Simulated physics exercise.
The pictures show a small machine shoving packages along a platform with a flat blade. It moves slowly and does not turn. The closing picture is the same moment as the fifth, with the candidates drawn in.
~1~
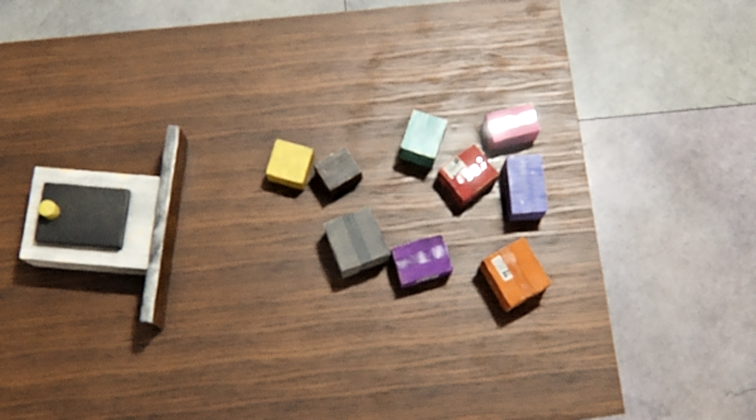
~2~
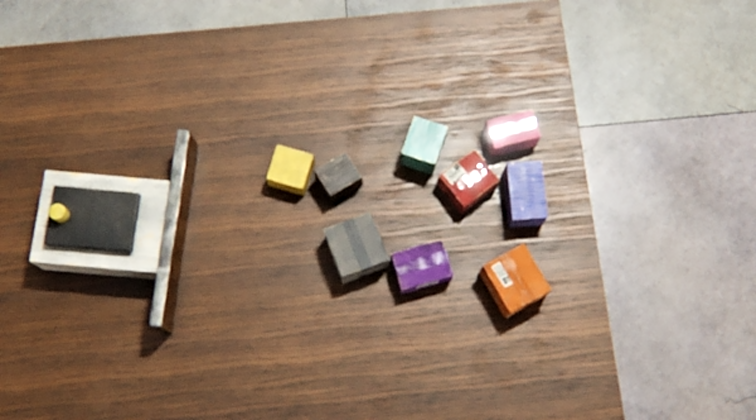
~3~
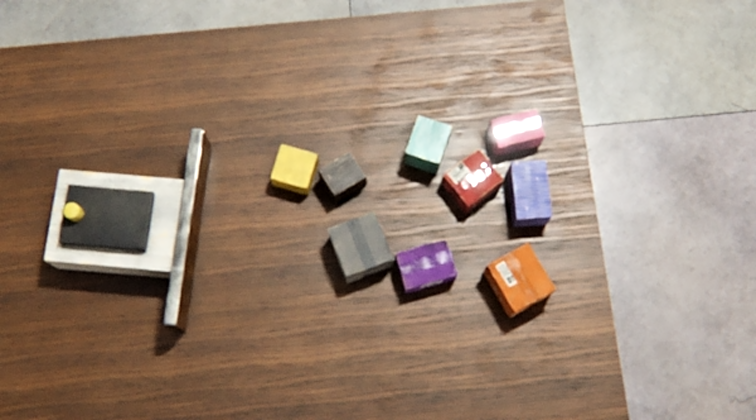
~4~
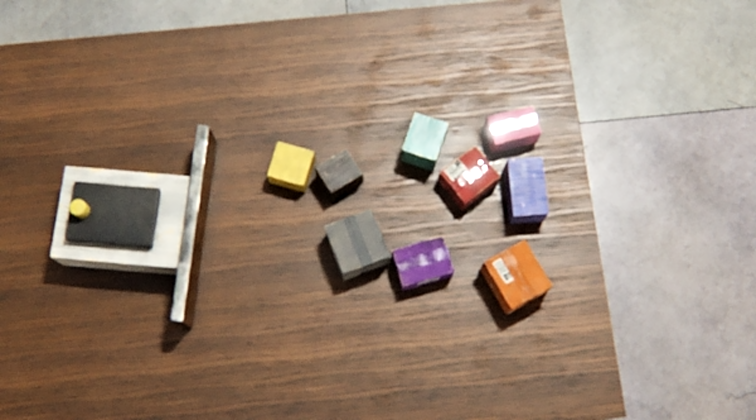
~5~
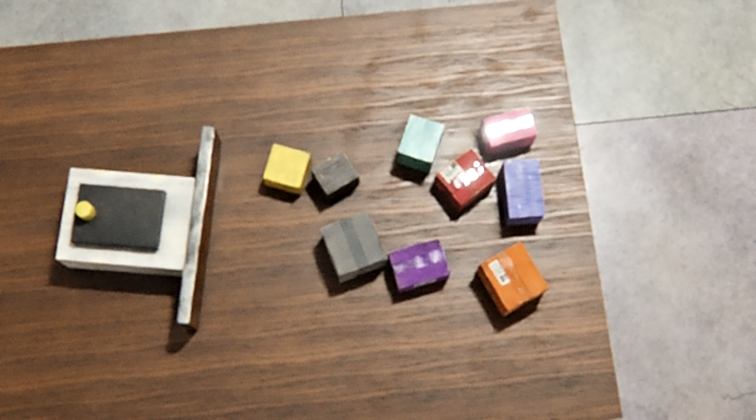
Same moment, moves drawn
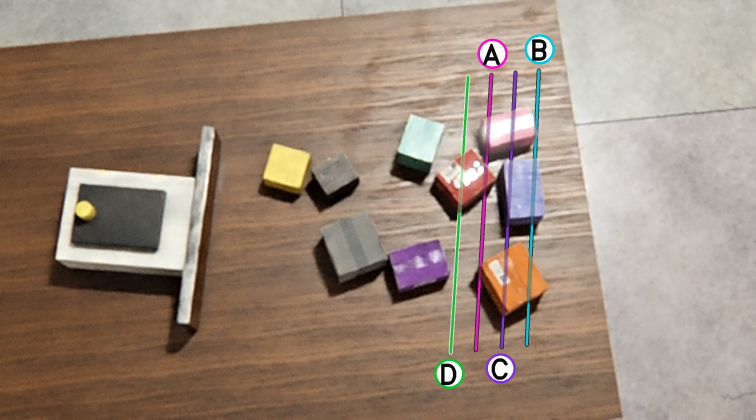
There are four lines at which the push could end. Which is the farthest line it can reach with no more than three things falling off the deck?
Line C.
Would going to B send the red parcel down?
By then, yes.
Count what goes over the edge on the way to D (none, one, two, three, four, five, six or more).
The count is none.
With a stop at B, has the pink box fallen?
Yes.
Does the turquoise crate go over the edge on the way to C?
No.
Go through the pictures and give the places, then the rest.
The first picture shows grey parcel (357, 242); pink box (511, 127); robot (89, 216).
The second picture shows robot (100, 219); orange parcel (514, 281).
The third picture shows robot (114, 218); turquoise crate (427, 146).
The fourth picture shows robot (120, 215); purple parcel (423, 263).
The fifth picture shows robot (125, 217); grey parcel (354, 247); pink box (508, 132); yellow crate (288, 170).
On the marked copy, A at (484, 207); B at (533, 202); C at (509, 205); D at (460, 210).
Taking C. A third of the way, robot (240, 206); yellow crate (343, 165); black crate (377, 185).
Two thirds of the way, robot (352, 195); pink box (527, 129); orange parcel (550, 287).
When it is over, robot (440, 186); orange parcel over the edge; blue crate over the edge; three fallen.
As for the rest, A is within the limit but short; B drops six; D is within the limit but short.
